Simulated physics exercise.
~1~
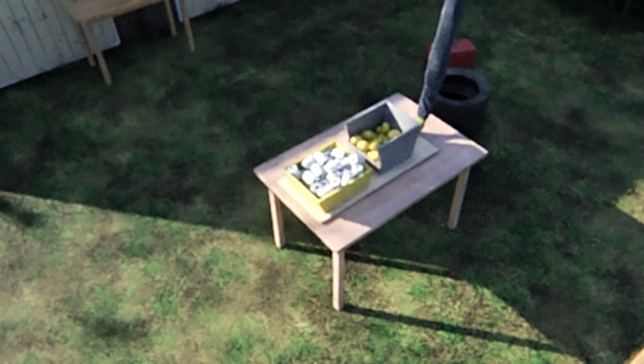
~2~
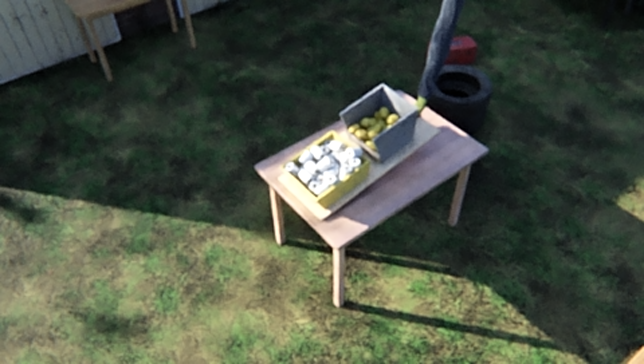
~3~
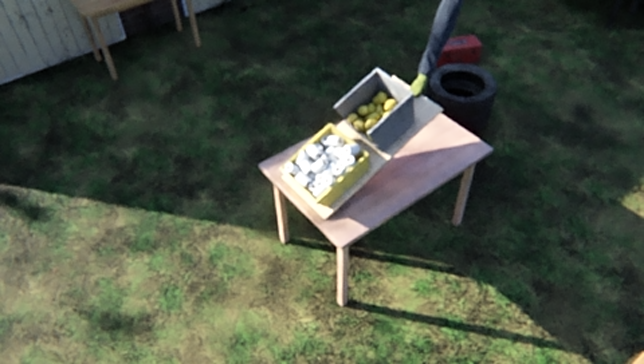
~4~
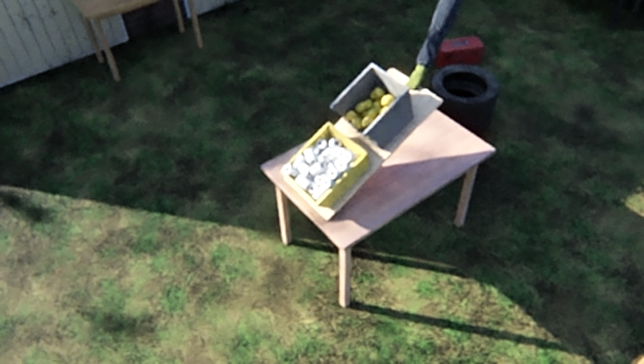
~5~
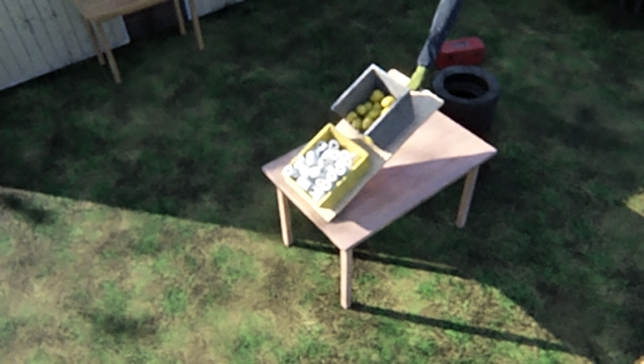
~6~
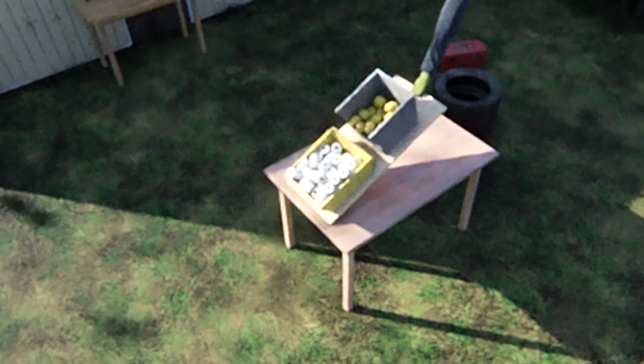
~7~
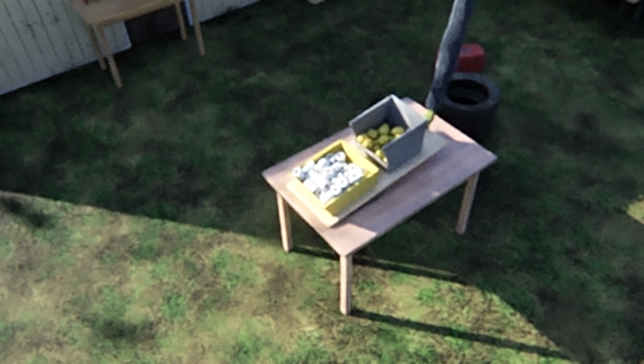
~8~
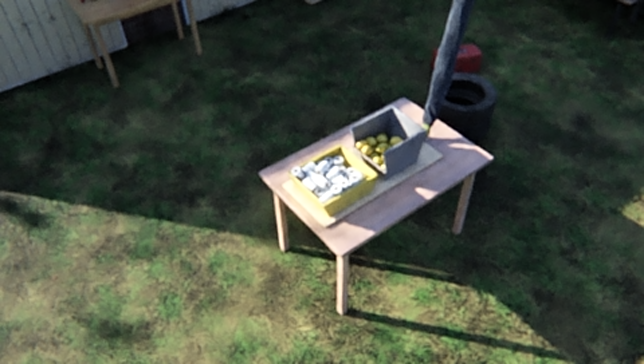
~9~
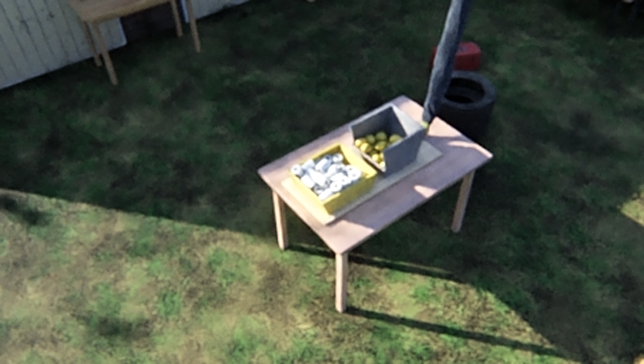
On a grassy yard, a dark-sleeved arm raised the right end of a board on a table, tilting a yellow box of white paper rolls and a grey box of lemons, then lowered it flat again with both boxes still holding their loads.
